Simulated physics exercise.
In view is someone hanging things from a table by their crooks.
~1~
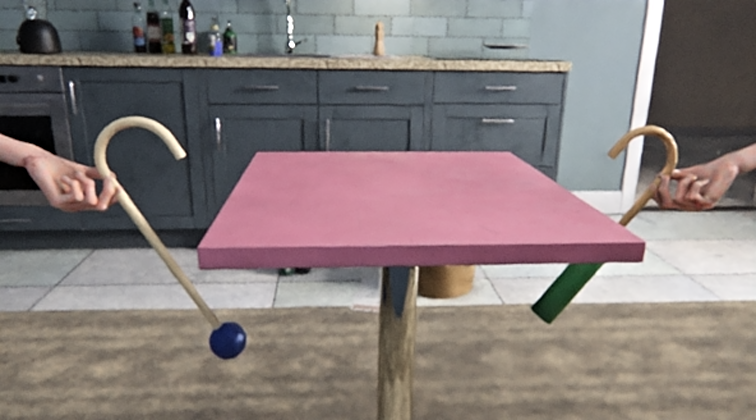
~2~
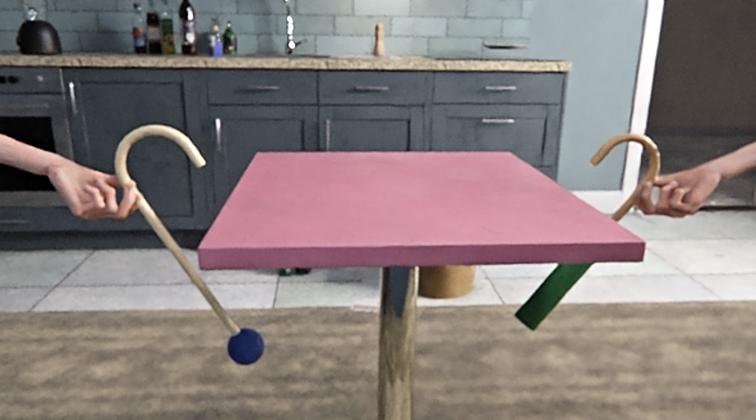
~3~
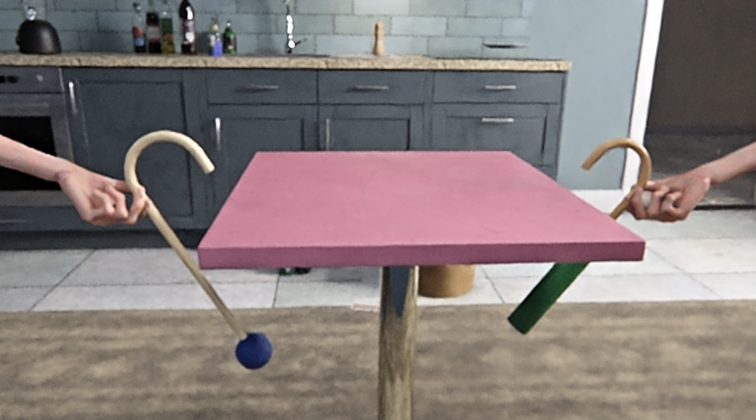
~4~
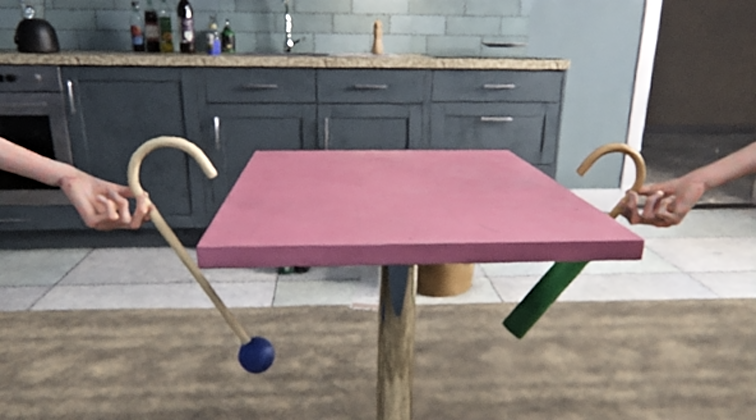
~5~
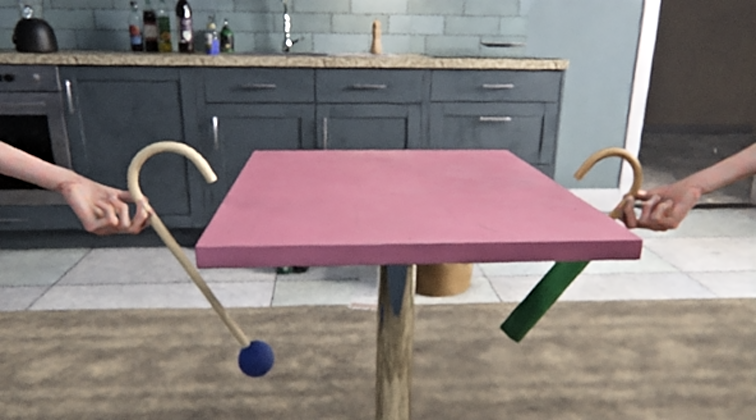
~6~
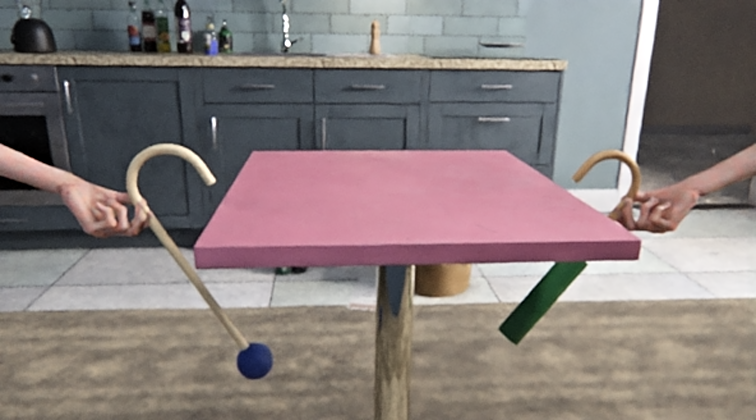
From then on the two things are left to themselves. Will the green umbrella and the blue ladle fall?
As I see it, green umbrella: Fallen. Blue ladle: Fallen.
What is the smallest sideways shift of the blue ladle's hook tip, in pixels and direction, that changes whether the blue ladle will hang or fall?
The flip comes at close to 20 pixels toward the right.
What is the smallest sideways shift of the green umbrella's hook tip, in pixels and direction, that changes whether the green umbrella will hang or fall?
Left, by around 20 pixels.
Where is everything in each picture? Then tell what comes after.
Still on the way; green umbrella (593, 224); blue ladle (188, 241); table (401, 193), in the first picture.
Still on the way; blue ladle (207, 248); table (401, 194), in the second picture.
Still on the way; green umbrella (568, 235); table (401, 193), in the third picture.
Still on the way; blue ladle (219, 258); table (400, 192), in the fourth picture.
Still on the way; green umbrella (560, 244); table (398, 192), in the fifth picture.
In place, still held; green umbrella (558, 246); blue ladle (217, 264); table (397, 192), in the sixth picture.
Then, 0.38 s after the last picture, green umbrella down below; blue ladle down below.
Then, 0.74 s after the last picture, green umbrella down below; blue ladle falling.
At rest, the green umbrella falls to the floor; the blue ladle falls to the floor.
